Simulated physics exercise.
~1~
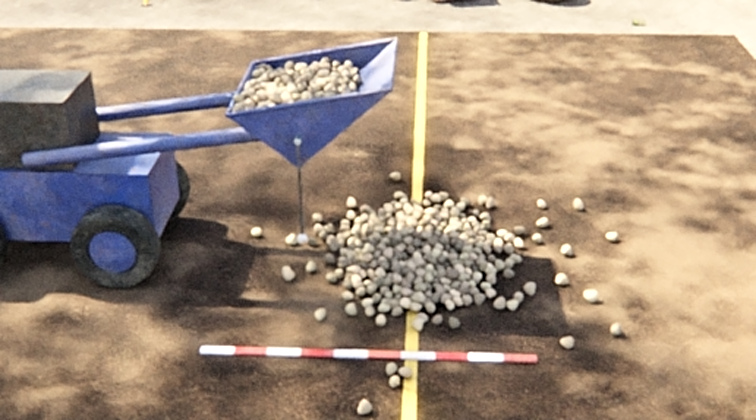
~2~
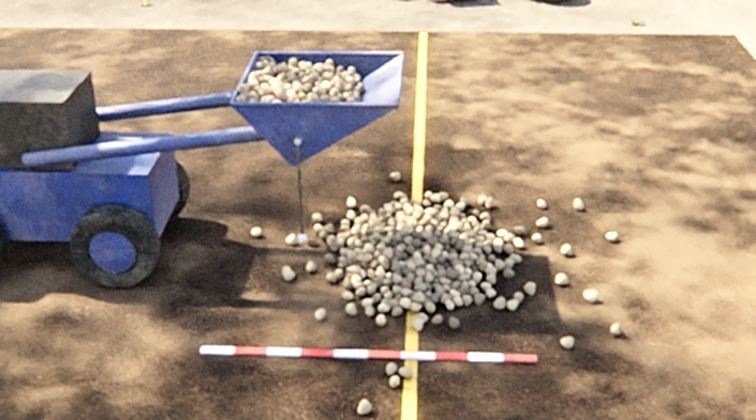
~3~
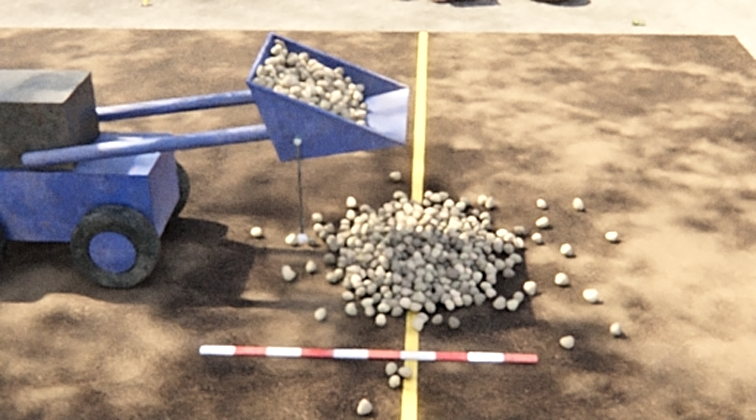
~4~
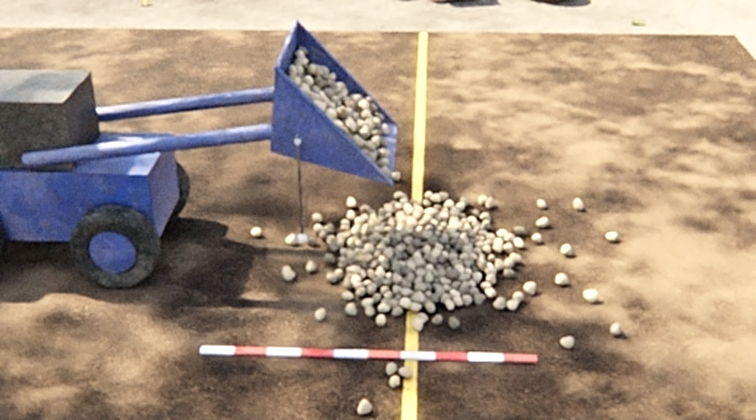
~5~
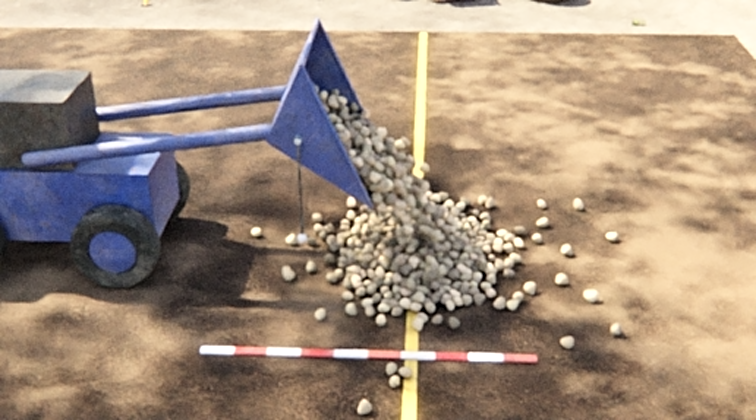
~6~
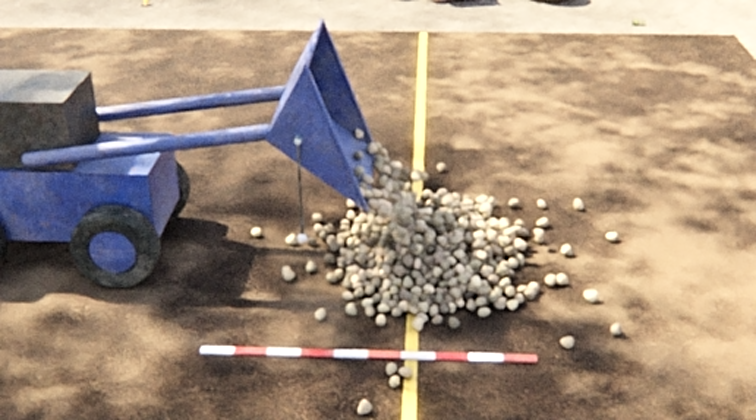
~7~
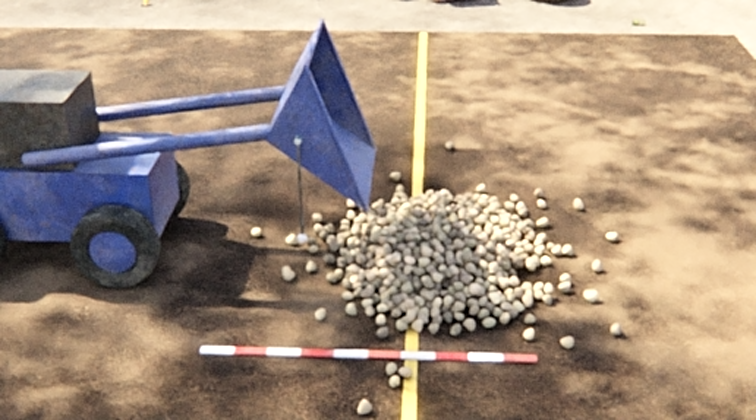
A blue loader with dark wheels stands at the left of a patch of brown, shadow-dappled ground, seen from above and to the side by a still camera. Its raised bucket, full of round pale stones, hangs near a heap of similar stones lying across a yellow line, with a red and white striped staff in front. The bucket tips steadily forward to the right, and the stones slide toward its lip. They then pour out in a stream onto the heap. The bucket ends empty and steeply tilted, while the larger heap spreads farther right past the line.
